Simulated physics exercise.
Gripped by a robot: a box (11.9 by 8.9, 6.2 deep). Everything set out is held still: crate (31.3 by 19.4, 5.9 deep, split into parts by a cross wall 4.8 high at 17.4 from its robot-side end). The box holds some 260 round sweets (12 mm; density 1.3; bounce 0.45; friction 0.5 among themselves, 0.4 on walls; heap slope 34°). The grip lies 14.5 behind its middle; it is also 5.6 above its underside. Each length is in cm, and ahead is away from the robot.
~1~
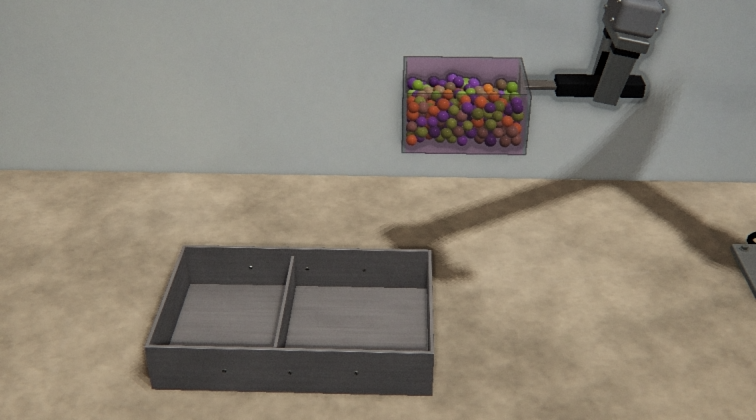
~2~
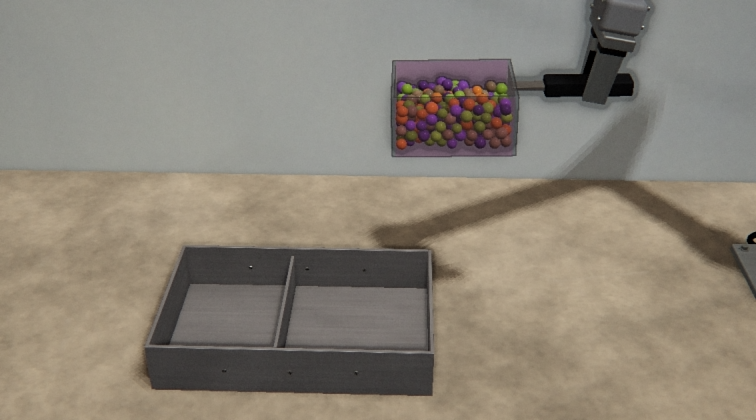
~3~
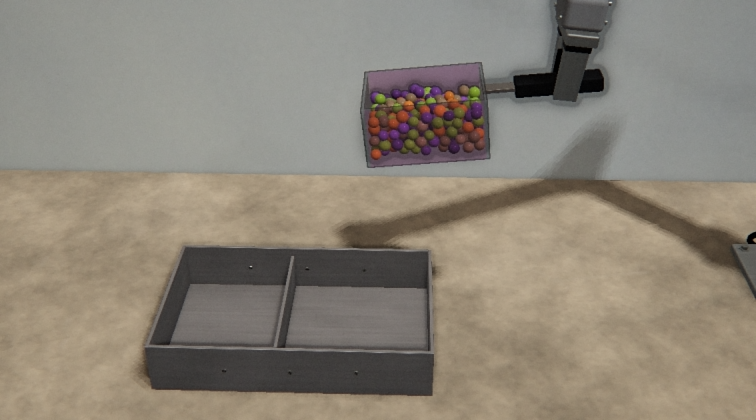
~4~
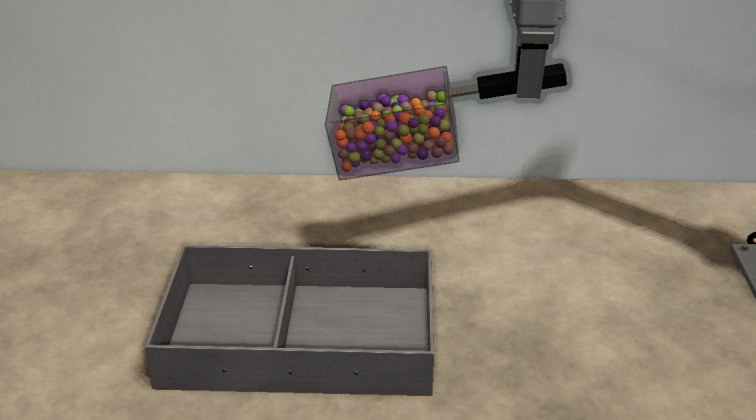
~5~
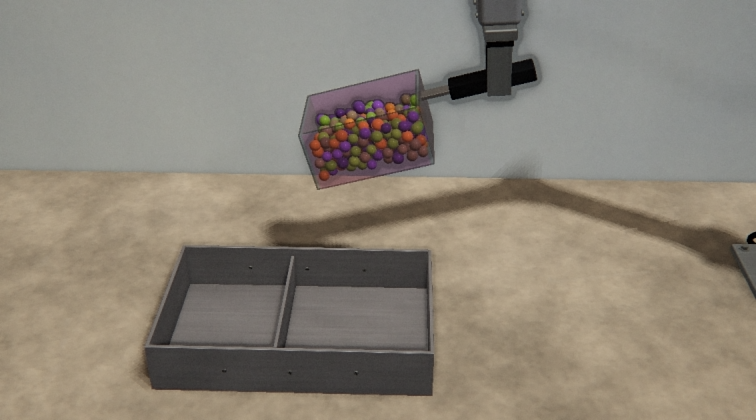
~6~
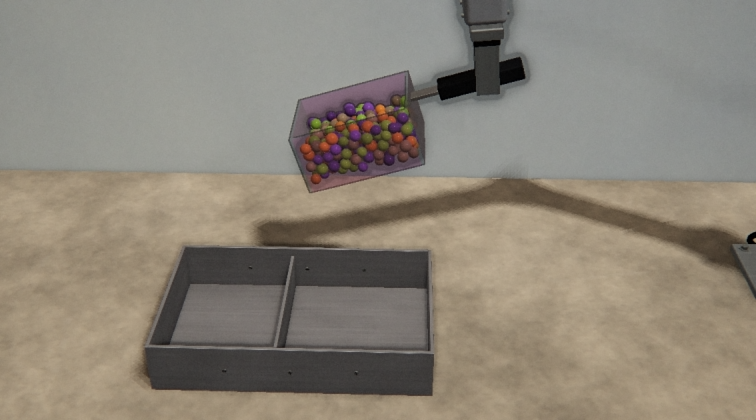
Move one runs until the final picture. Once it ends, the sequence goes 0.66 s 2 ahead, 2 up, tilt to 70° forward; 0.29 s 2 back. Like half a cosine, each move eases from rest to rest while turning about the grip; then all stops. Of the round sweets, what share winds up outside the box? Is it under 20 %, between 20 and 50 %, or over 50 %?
It is under 20 %.
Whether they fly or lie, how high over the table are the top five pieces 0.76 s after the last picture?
Those pieces are roughly 26 cm high.
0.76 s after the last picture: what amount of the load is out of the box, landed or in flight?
About 5 per cent so far.
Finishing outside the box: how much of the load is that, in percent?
Estimate: About 10 %.
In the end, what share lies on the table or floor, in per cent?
Near 0 in a hundred.
Then, 0.38 s later, tilted 50° forward, highest piece 28 above the table; 265 in the box.
Then, 0.76 s later, tilted 70° forward, highest piece 27 above the table; 256 in the box, 3 in the robot-side part, 6 in flight or on a rim.
Then, 1.15 s later, tilted 70° forward, highest piece 27 above the table; 240 in the box, 23 in the robot-side part, 2 in flight or on a rim.
Then, 2.20 s later, tilted 70° forward, highest piece 27 above the table; 240 in the box, 25 in the robot-side part.
At rest, 240 in the box, 25 in the robot-side part. That is 9 % outside the box.
